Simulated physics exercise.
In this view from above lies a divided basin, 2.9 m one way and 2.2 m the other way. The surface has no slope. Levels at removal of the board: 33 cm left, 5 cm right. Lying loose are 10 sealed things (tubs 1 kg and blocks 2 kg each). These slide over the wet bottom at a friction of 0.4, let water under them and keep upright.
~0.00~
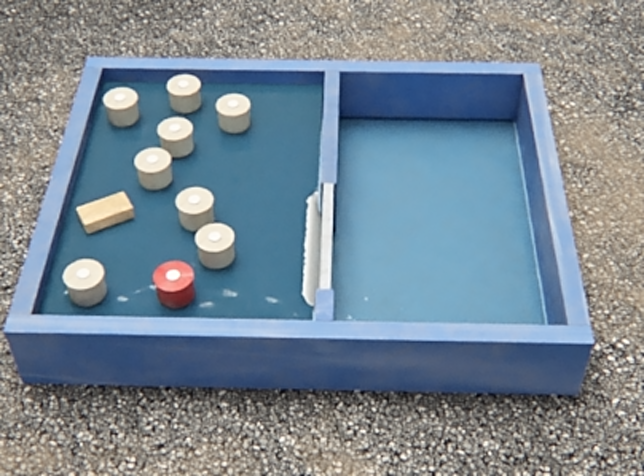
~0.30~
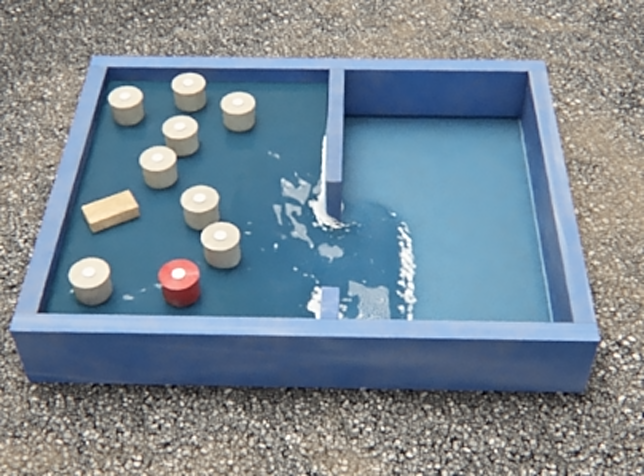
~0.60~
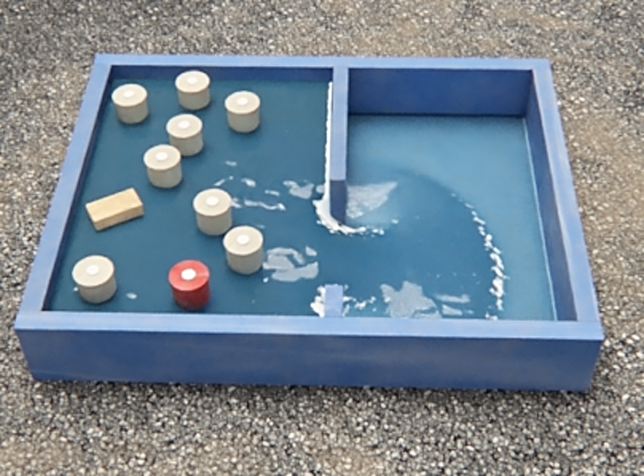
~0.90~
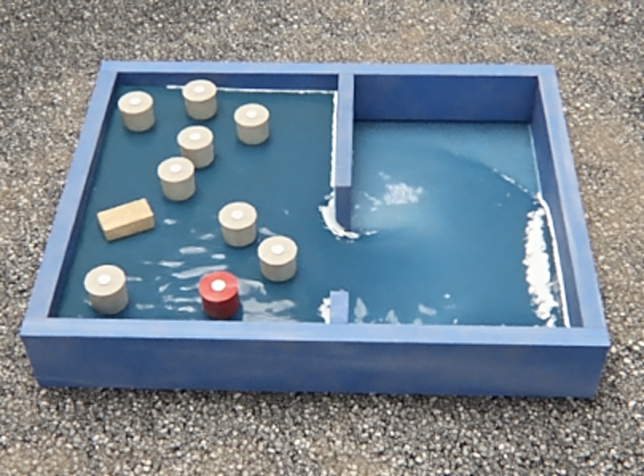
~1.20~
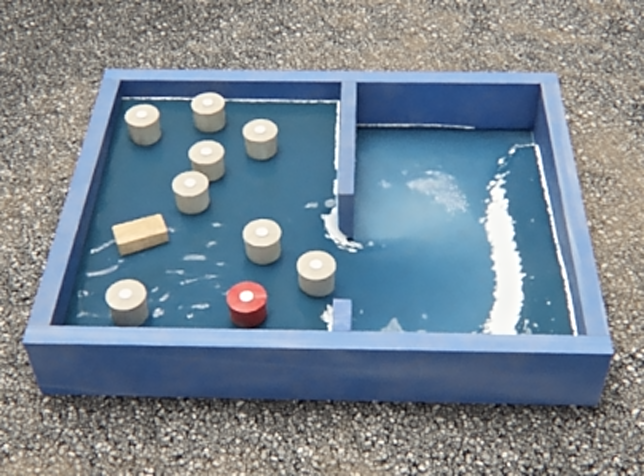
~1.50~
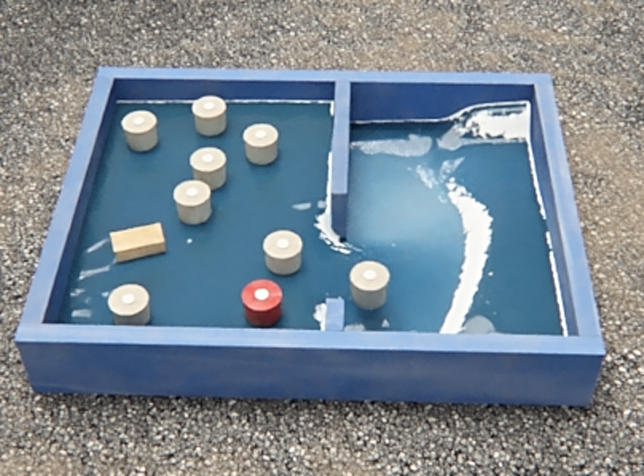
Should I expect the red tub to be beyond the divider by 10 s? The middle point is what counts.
When the time is up, the red tub is on the far side.
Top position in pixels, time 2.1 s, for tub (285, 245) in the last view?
Near (376, 263).
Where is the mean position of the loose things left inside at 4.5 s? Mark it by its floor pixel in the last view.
They average out to somewhere around (281, 248).
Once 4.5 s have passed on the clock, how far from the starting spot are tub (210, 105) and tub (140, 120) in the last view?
20 cm and 10 cm respectively.
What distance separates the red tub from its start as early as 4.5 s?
Around 200 cm from the start by that time.
After 2.1 s the red tub is near (301, 293), 0.6 m from its start, afloat; 2 of 10 are over the mark; 10 afloat.
After 4.5 s the red tub is near (520, 307), 1.9 m from its start, afloat; 3 of 10 are over the mark; 10 afloat.
After 7.0 s the red tub is near (537, 225), 2.1 m from its start, afloat; 3 of 10 are over the mark; 10 afloat.
After 10.0 s the red tub is near (497, 193), 2.1 m from its start, afloat; 3 of 10 are over the mark; 10 afloat.
